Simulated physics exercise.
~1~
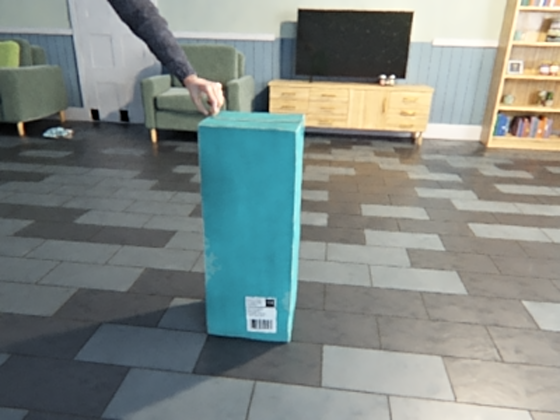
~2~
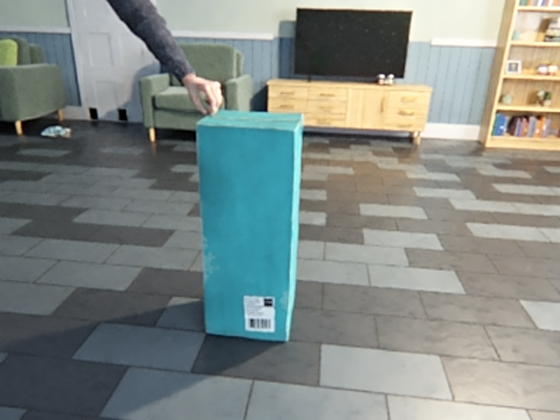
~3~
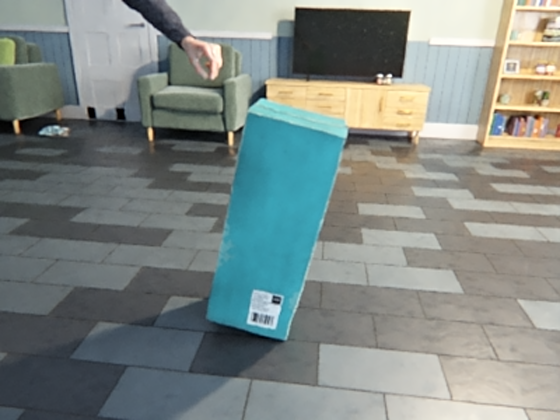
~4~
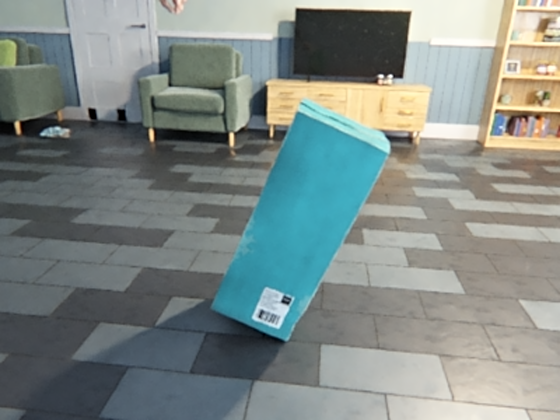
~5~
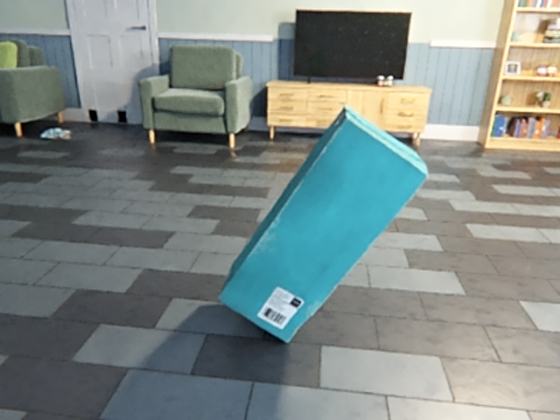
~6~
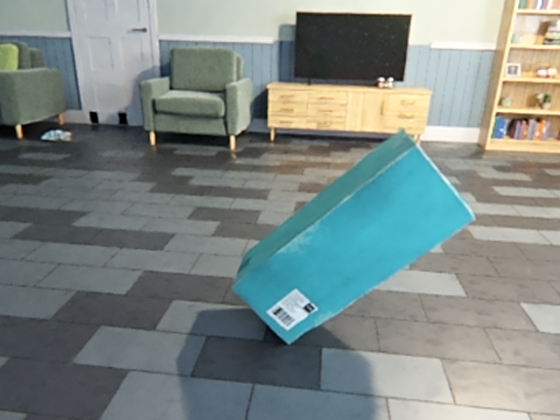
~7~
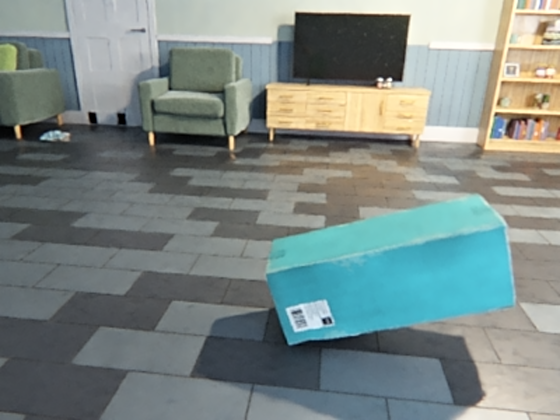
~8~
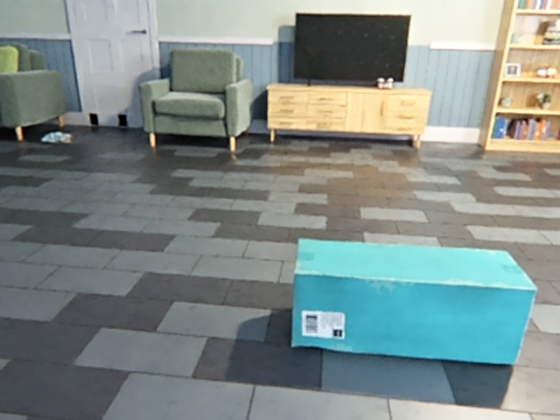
The clip opens on a tall turquoise parcel standing upright on a dark tiled floor, with a hand at its top edge and armchairs, a television and a bookshelf behind. The hand gives the top a quick shove to the right, and the parcel starts to lean as the hand lets go and draws back out of view. The parcel keeps tipping to the right on its lower edge, its label tilting with it. It swings down past the wooden cabinet, turning slightly as it drops. It ends lying on its side on the tiles.
